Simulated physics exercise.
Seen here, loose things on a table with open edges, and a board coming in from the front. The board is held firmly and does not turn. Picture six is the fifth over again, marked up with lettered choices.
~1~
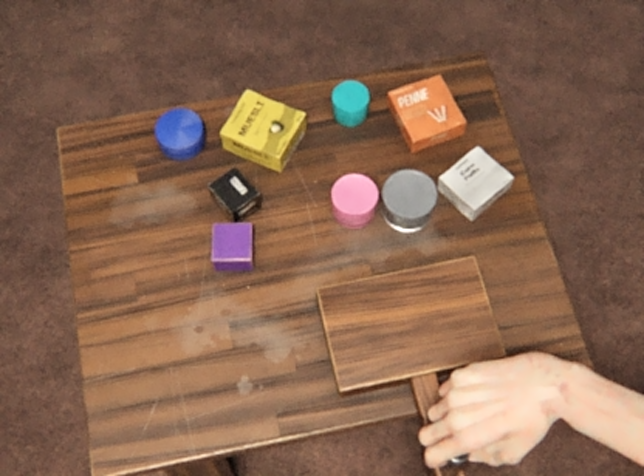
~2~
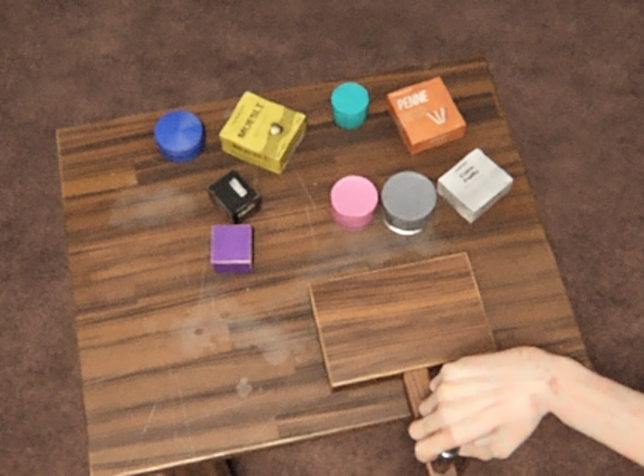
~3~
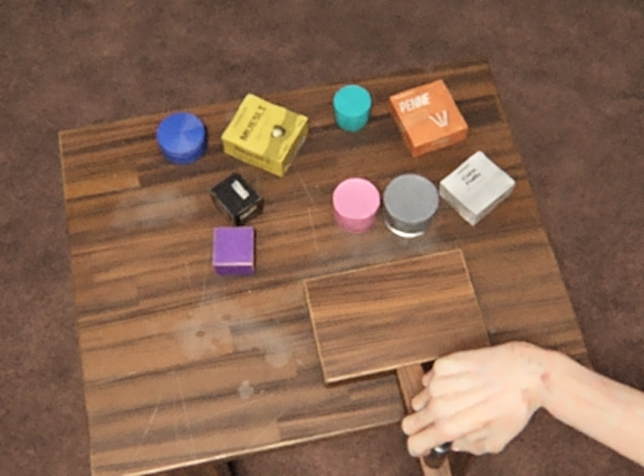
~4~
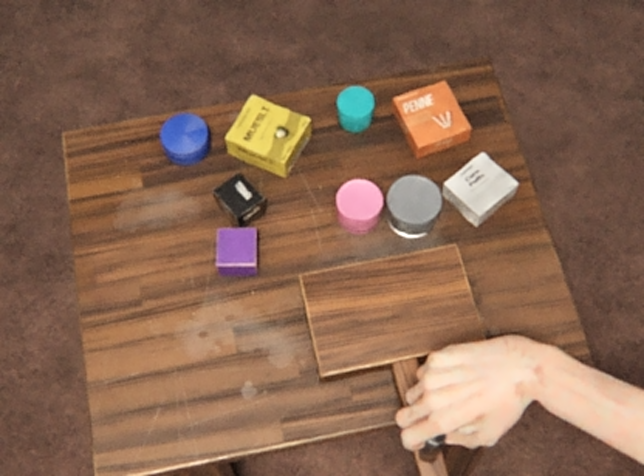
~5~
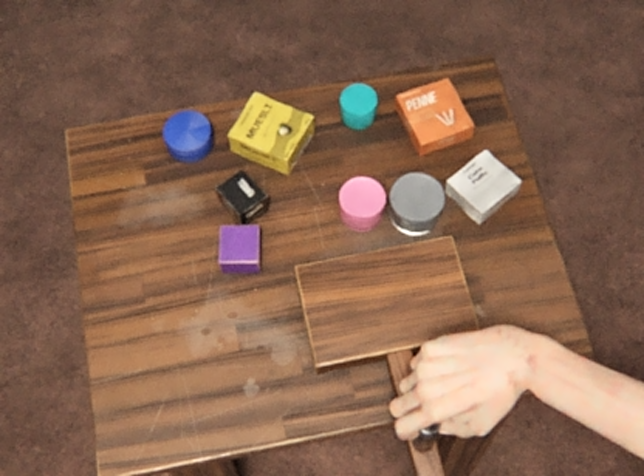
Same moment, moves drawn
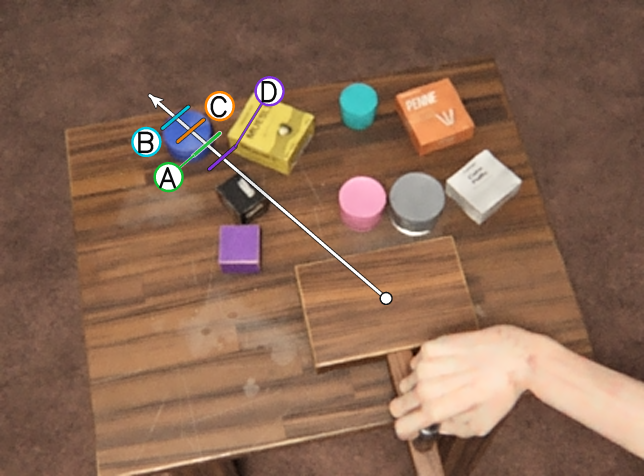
Wooden board held by a hand sliding slightly left and then back across a table of small tubs, boxes and packets.
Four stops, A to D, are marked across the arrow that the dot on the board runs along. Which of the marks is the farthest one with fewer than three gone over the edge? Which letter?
D is the last mark within the limit.
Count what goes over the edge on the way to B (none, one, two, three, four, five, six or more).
By then, three.
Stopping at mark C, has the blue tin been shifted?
By then, yes.
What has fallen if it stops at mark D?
It is the yellow packet.
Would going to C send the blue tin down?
Yes.
On the marked copy, A at (207, 144); B at (175, 118); C at (190, 131); D at (222, 158); the arrow from (386, 298) to (150, 95); the white dot at (386, 298).
Taking D. A third of the way, board (324, 250); black box (240, 195); grey tin (398, 165).
Two thirds of the way, board (265, 200); blue tin (175, 119); yellow packet (262, 114).
When it is over, board (224, 164); yellow packet over the edge; blue tin (166, 110); one fallen.
As for the rest, A drops three; B drops three; C drops three.
